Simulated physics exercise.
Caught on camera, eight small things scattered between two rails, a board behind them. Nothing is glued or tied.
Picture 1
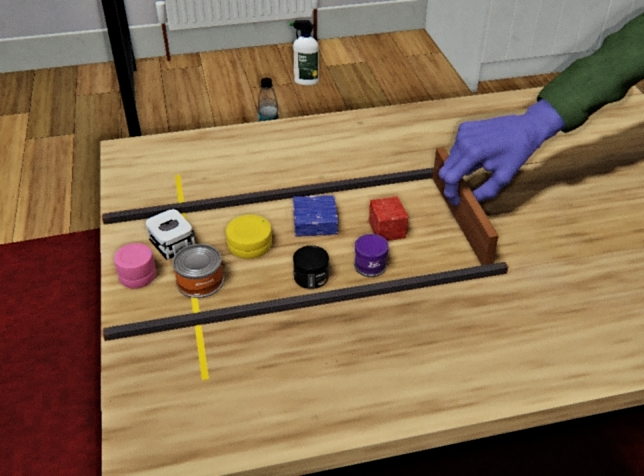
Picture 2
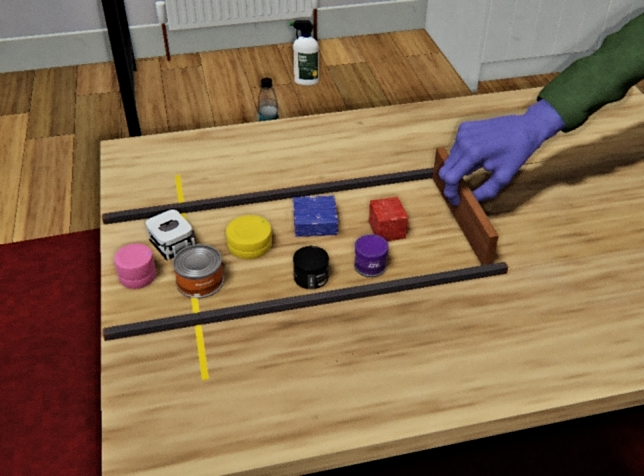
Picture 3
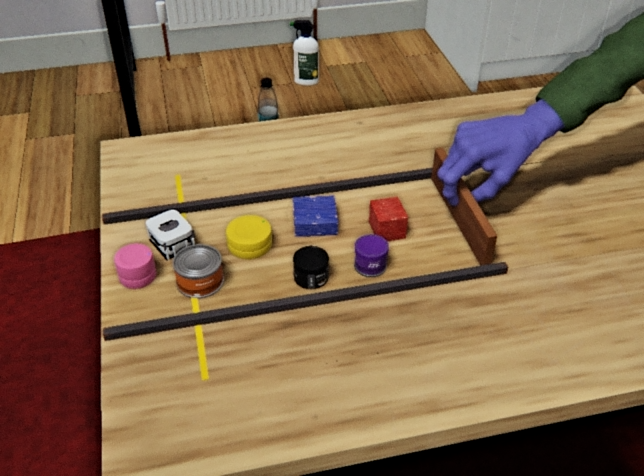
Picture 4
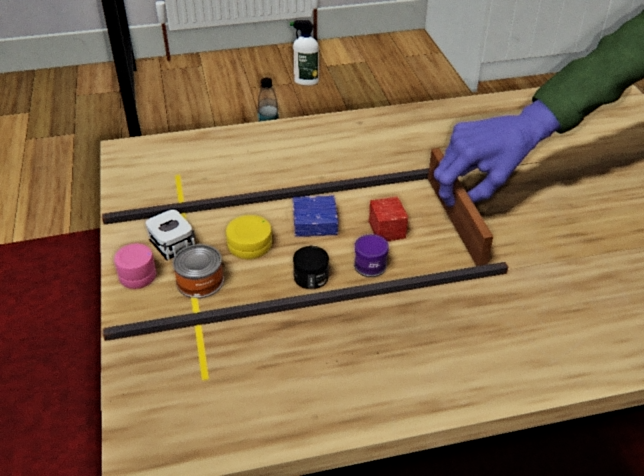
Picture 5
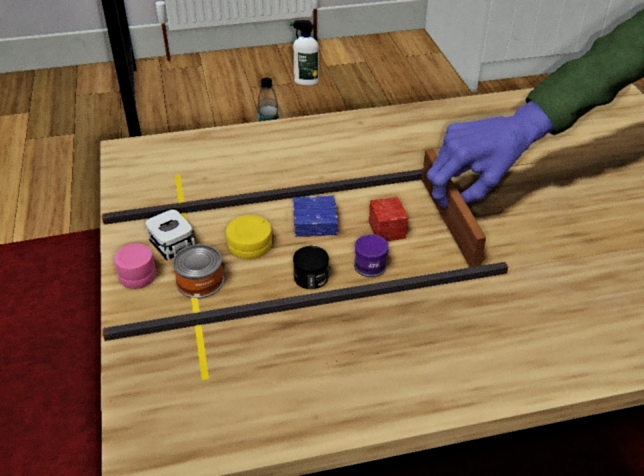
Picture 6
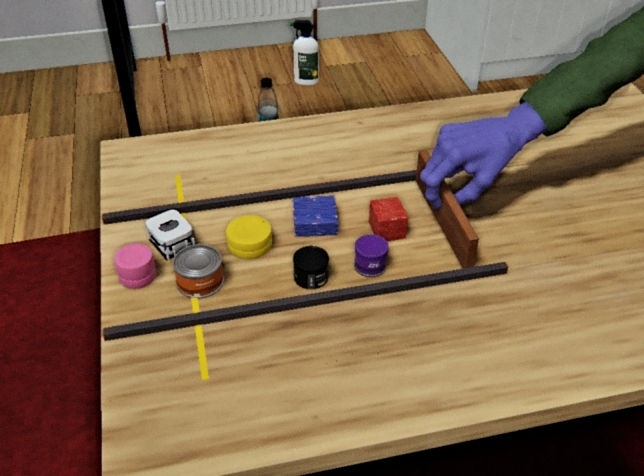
A purple-gloved hand slides a wooden board slightly left between two dark rails, while eight small colourful objects stay still.
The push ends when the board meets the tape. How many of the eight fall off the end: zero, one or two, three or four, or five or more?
The number that fall off is one or two.
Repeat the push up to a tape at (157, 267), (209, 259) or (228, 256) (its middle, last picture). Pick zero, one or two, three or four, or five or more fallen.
One after another: Three to four; none at all; no fall at all.
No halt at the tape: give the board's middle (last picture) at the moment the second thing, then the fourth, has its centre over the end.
About (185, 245), then (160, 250).
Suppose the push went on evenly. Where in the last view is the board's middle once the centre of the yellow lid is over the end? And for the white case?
For the yellow lid at (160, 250), for the white case at (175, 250).
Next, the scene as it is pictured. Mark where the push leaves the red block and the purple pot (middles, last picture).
Near (173, 253) and (175, 285).
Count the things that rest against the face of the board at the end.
In contact: 3.
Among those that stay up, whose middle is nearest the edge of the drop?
Foremost is the orange pot.
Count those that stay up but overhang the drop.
Overhanging: 2.
Early on, none off yet; pink lid at rest near (136, 266); white case at rest near (171, 235); orange pot at rest near (199, 271).
Finally, the number that fall off is one or two; lost, pink lid.
